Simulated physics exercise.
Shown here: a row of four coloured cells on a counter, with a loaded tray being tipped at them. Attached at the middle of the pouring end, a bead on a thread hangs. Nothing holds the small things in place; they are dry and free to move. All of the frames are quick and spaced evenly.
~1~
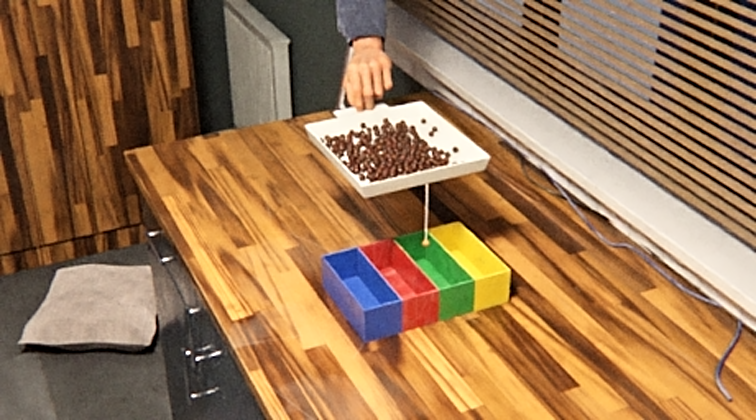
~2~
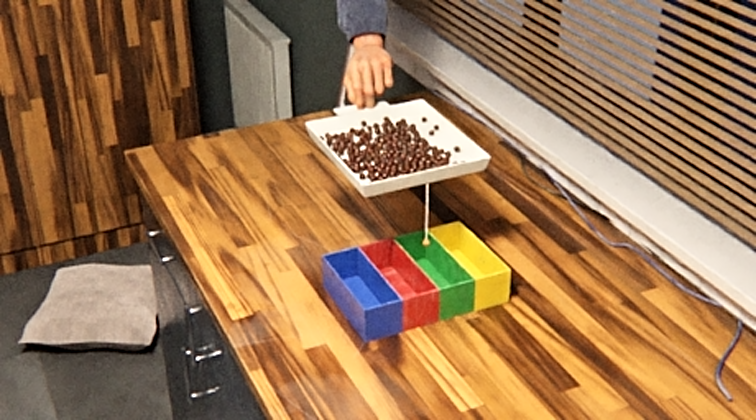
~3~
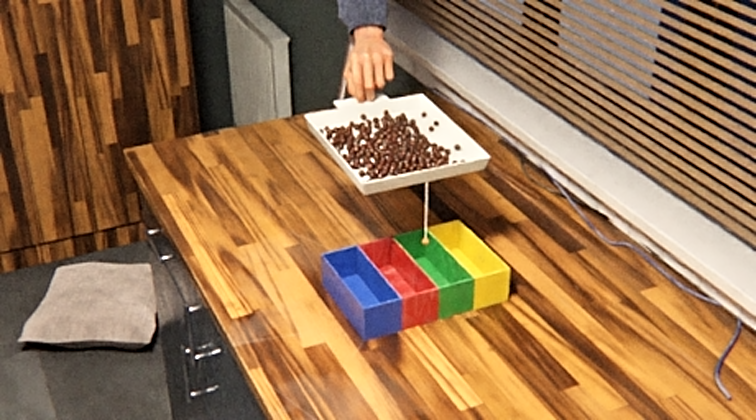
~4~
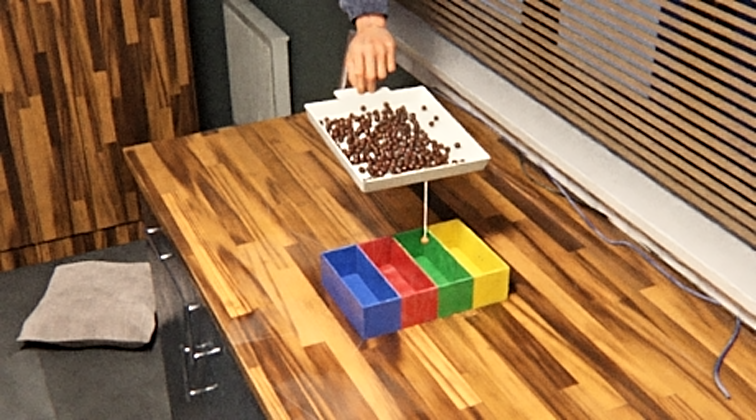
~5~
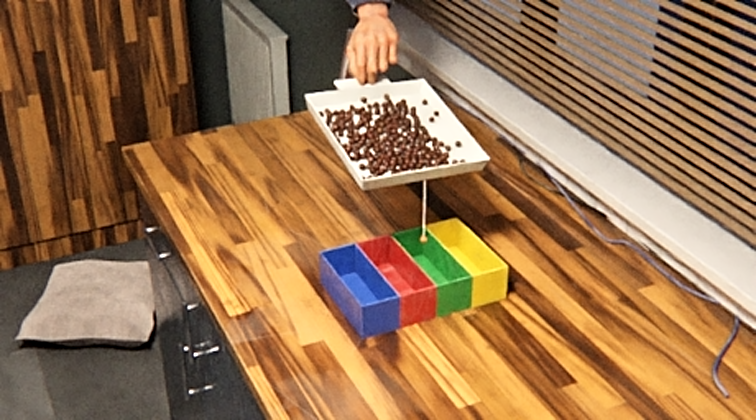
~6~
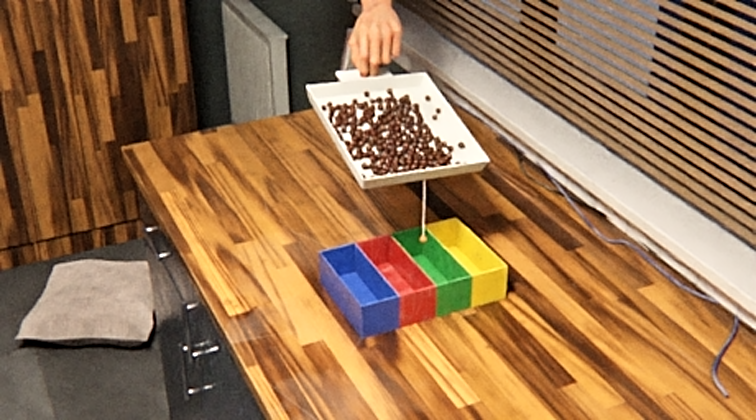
A hand slowly raised the back of a white tray of chocolate balls above blue, red, green and yellow boxes, tilting it toward its right front corner while a bead dangled from the front edge.
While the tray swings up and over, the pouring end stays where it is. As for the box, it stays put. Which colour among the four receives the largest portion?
Yellow.
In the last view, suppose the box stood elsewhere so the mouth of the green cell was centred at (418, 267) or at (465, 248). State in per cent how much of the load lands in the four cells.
First placement near 30 percent, second near 90 percent.
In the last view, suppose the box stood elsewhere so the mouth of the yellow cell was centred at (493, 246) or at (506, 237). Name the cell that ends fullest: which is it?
Try one: The cell in yellow; try two: The cell in green.
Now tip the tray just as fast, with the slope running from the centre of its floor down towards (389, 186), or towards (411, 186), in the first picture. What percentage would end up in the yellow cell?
Respectively 0 and 10 in a hundred.
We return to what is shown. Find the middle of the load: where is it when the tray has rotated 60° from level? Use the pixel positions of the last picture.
The middle of the pieces sits at roughly (438, 156).
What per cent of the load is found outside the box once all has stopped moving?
Result: Near 40 % of the load.
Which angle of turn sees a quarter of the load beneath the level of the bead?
It has tipped about 80 degrees.
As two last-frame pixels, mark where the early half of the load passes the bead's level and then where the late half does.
(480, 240) first, (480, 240) later.
Just after the last frame, tray tipped steeply; almost all on the tray; about a tenth falling or outside the box.
A moment on, tray tipped right over; about a tenth on the tray; roughly a third in the yellow cell; about a tenth in the green cell; just a few in the red cell; roughly half falling or outside the box.
Further on, tray tipped past a quarter turn; roughly a third in the yellow cell; roughly a quarter in the green cell; just a few in the red cell; roughly a third falling or outside the box.
When it is over, tray tipped past a quarter turn; roughly a third in the yellow cell; roughly a quarter in the green cell; just a few in the red cell; not one in the blue cell; roughly a third outside the box.
